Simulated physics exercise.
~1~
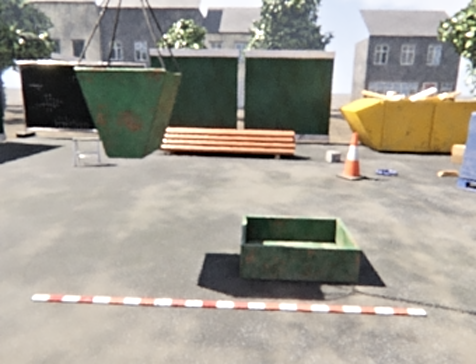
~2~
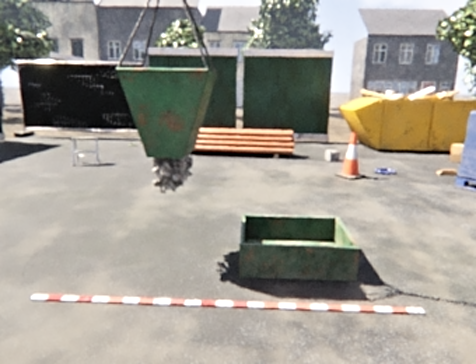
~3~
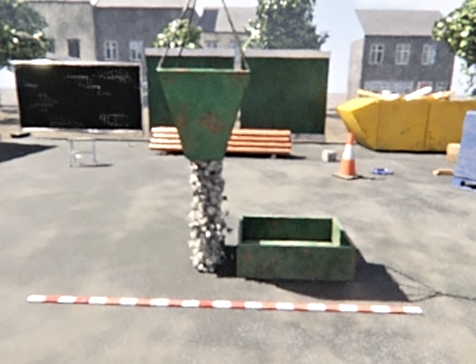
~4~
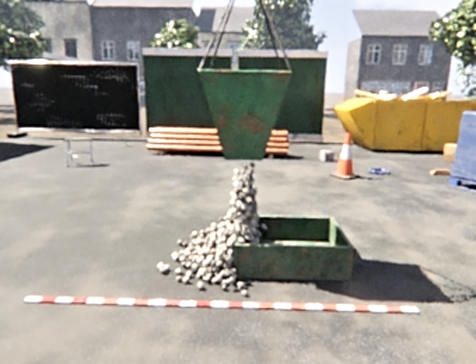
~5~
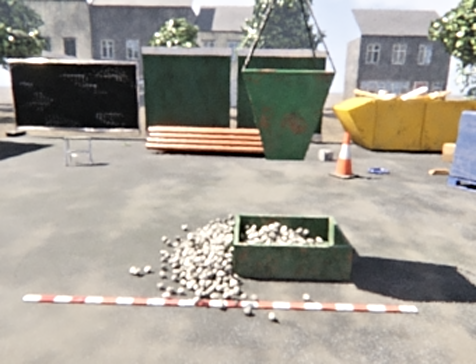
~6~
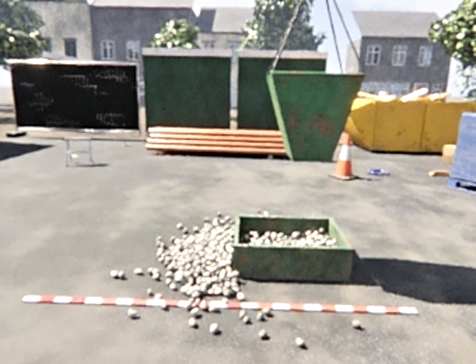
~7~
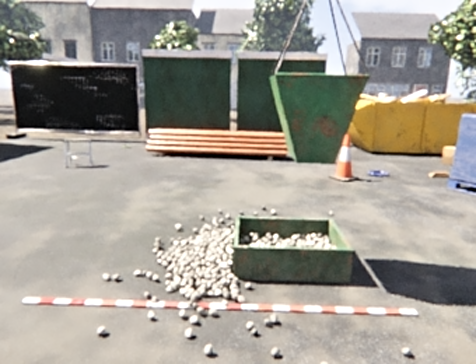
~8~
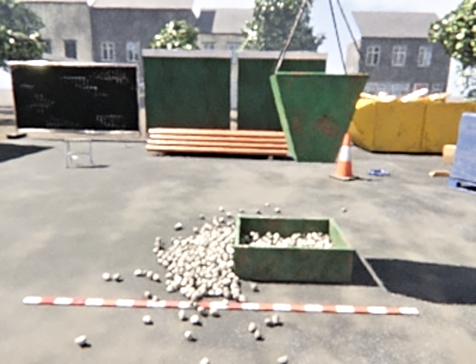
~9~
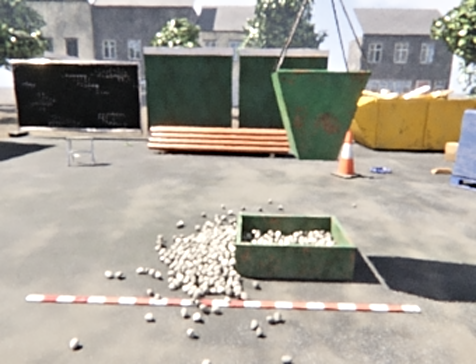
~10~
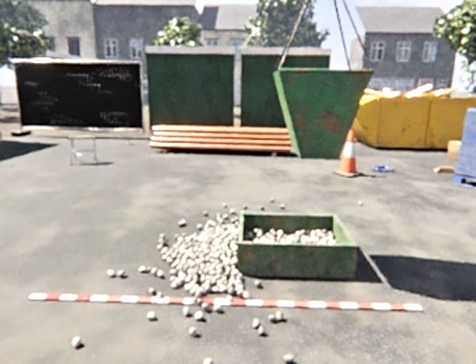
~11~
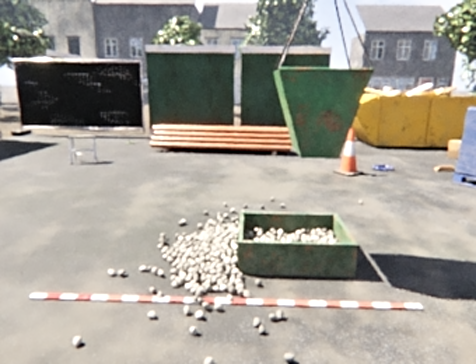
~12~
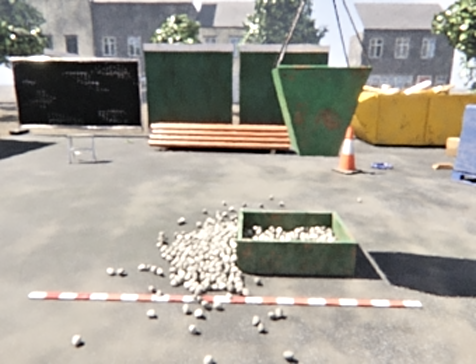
A green hopper swings right, spilling stones left of the bin and some into it.
